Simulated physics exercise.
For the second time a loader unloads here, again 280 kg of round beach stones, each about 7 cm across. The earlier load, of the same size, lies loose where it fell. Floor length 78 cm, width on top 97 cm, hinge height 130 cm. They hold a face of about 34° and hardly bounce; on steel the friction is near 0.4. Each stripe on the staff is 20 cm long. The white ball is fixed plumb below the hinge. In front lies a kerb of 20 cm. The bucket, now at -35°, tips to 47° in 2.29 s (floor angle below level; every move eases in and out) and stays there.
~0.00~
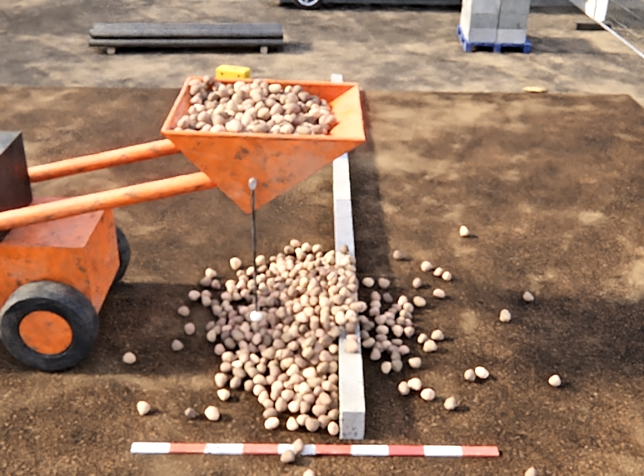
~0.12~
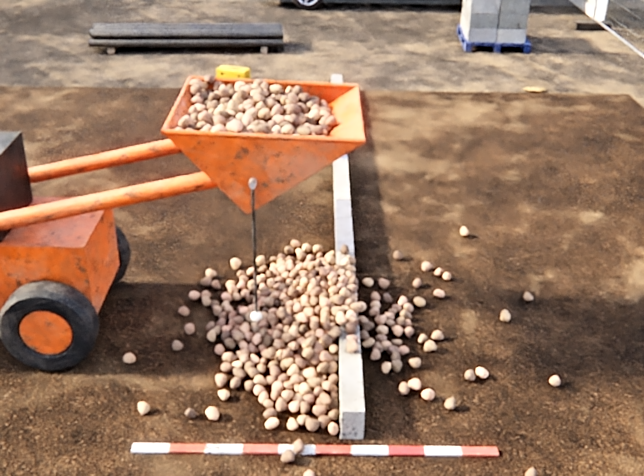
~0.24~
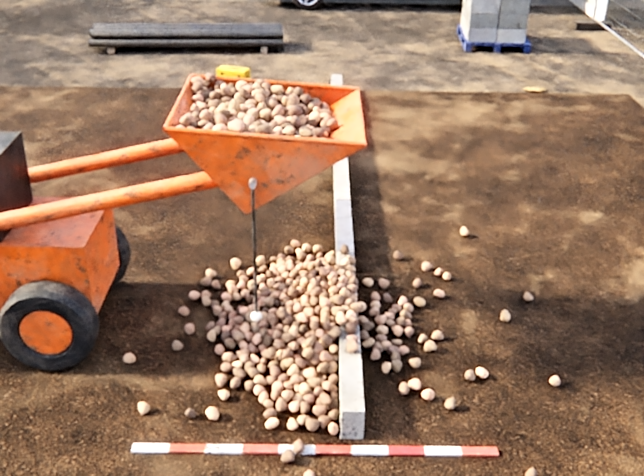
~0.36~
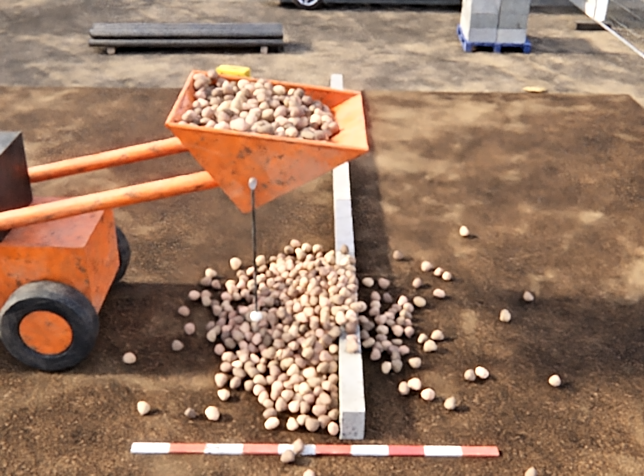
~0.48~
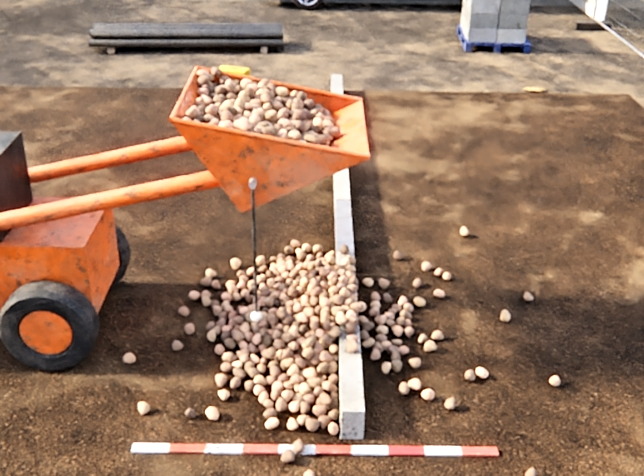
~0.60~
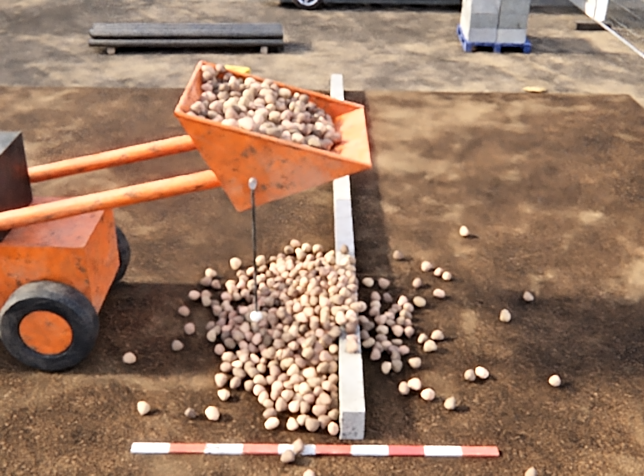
An orange loader slowly tilting its bucket of round stones forward above a loose stone pile lying against a pale kerb.
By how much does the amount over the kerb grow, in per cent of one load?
About 97 per cent.
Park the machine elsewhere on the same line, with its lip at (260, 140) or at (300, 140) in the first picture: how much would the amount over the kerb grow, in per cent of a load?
About 5 and 35 per cent.
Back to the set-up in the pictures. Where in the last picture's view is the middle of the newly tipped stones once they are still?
Around (419, 322).
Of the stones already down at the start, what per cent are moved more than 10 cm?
About 5 per cent.
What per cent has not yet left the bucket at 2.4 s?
It holds some 0 per cent.
After 1.7 s the floor is at 34°; in per cent of one load, 68 in the bucket, 104 on this side of the kerb, 28 over the kerb; the foremost stones are at (496, 332).
After 2.4 s the floor is at 47°; in per cent of one load, 0 in the bucket, 101 on this side of the kerb, 99 over the kerb; the foremost stones are at (528, 318).
After 2.7 s the floor is at 47°; in per cent of one load, 0 in the bucket, 94 on this side of the kerb, 106 over the kerb; the foremost stones are at (572, 337).
After 5.2 s the floor is at 47°; in per cent of one load, 0 in the bucket, 94 on this side of the kerb, 106 over the kerb; the foremost stones are at (593, 339). Net gain over the kerb, 97.
